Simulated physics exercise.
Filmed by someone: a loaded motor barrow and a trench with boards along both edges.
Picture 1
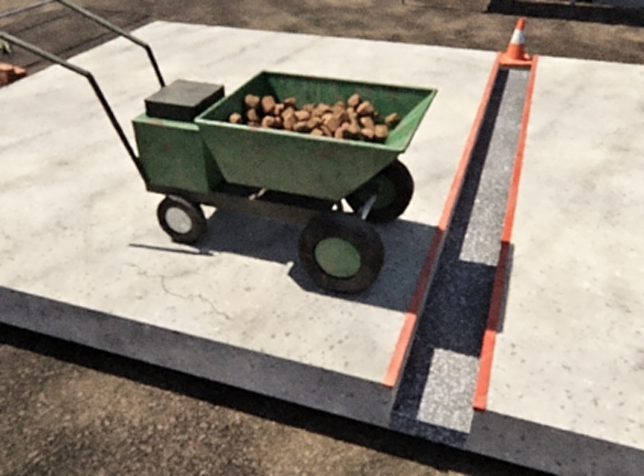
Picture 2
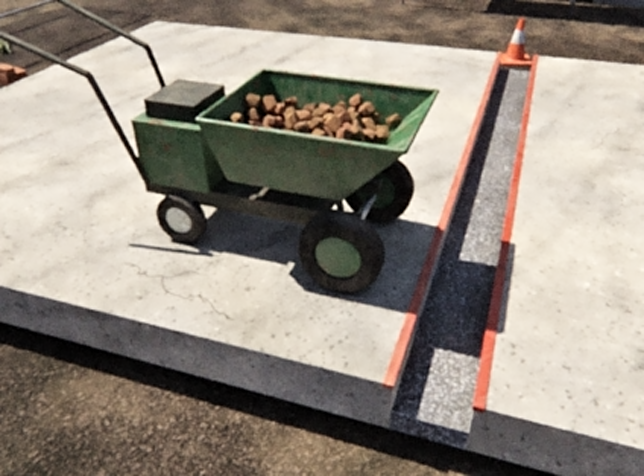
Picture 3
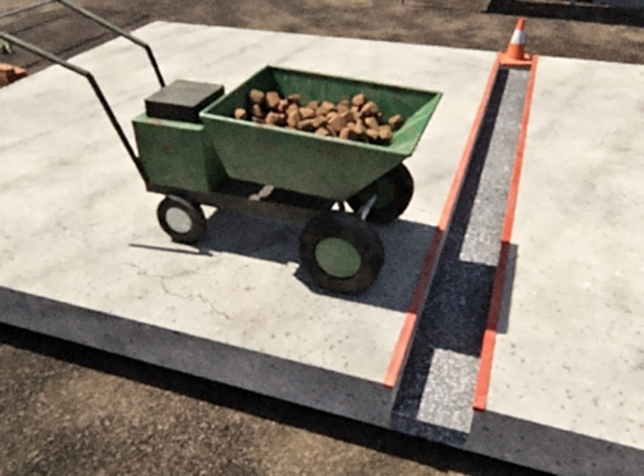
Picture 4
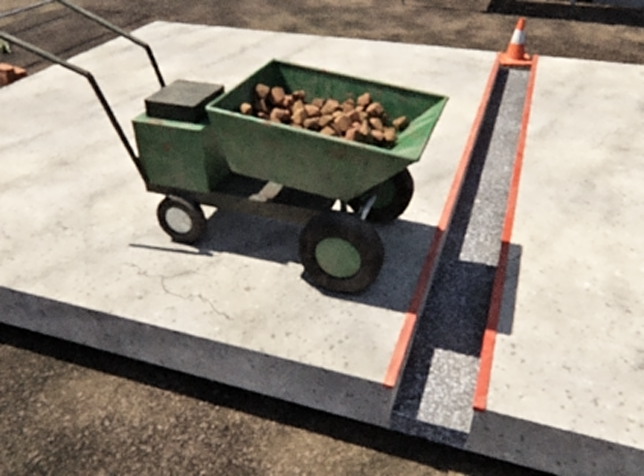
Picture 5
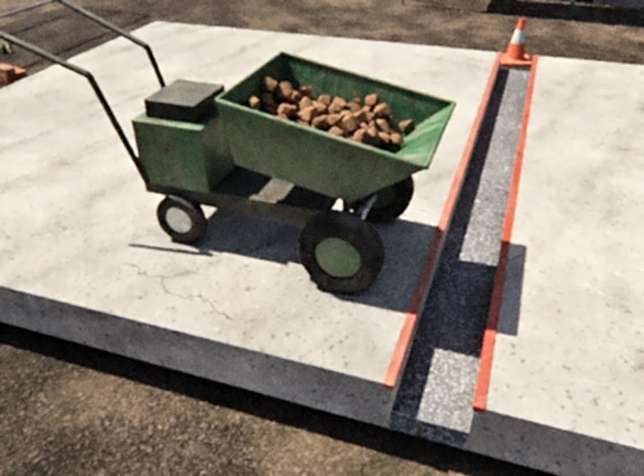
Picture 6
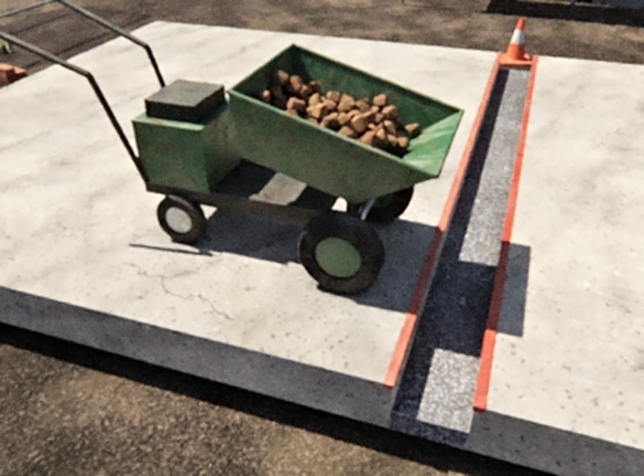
On a pale concrete slab crossed by a narrow trench edged with orange-red boards, a green motor barrow stands still, its skip level and loaded with brown clods. The skip then begins to tilt, its back end rising and its front lip reaching right and downward, until it is clearly slanted toward the trench, the clods still inside.
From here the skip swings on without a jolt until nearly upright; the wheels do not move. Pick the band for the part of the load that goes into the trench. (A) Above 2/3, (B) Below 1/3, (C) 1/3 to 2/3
Answer: B.
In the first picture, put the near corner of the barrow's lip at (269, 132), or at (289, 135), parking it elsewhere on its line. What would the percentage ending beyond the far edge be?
0 % and 0 %.
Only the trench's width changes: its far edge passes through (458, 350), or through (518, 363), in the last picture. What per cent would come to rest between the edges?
The first try lands around 0 %, the second around 70 %.
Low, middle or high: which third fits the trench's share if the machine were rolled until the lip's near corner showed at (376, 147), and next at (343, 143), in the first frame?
Record - trial one: The middle third; trial two: Beyond two thirds.
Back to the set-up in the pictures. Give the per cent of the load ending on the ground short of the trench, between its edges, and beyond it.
I'd say about 0 per cent short, about 25 between and about 55 beyond.
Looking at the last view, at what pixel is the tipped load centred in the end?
Roughly at pixel (517, 278).
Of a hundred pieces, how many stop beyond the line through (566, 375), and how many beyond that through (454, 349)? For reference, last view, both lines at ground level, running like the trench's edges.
I'd put it near 10 in a hundred, then near 70 in a hundred.
Just after the last frame, skip tipped steeply; every one in the skip.
A moment on, skip tipped right over; the larger part in the skip; just a few in or heaped over the trench; about a tenth beyond it; just a few falling.
Further on, skip tipped right over; roughly a quarter in the skip; roughly a quarter in or heaped over the trench; roughly half beyond it.
When it is over, skip tipped right over; roughly a quarter in the skip; roughly a quarter in or heaped over the trench; roughly half beyond it.
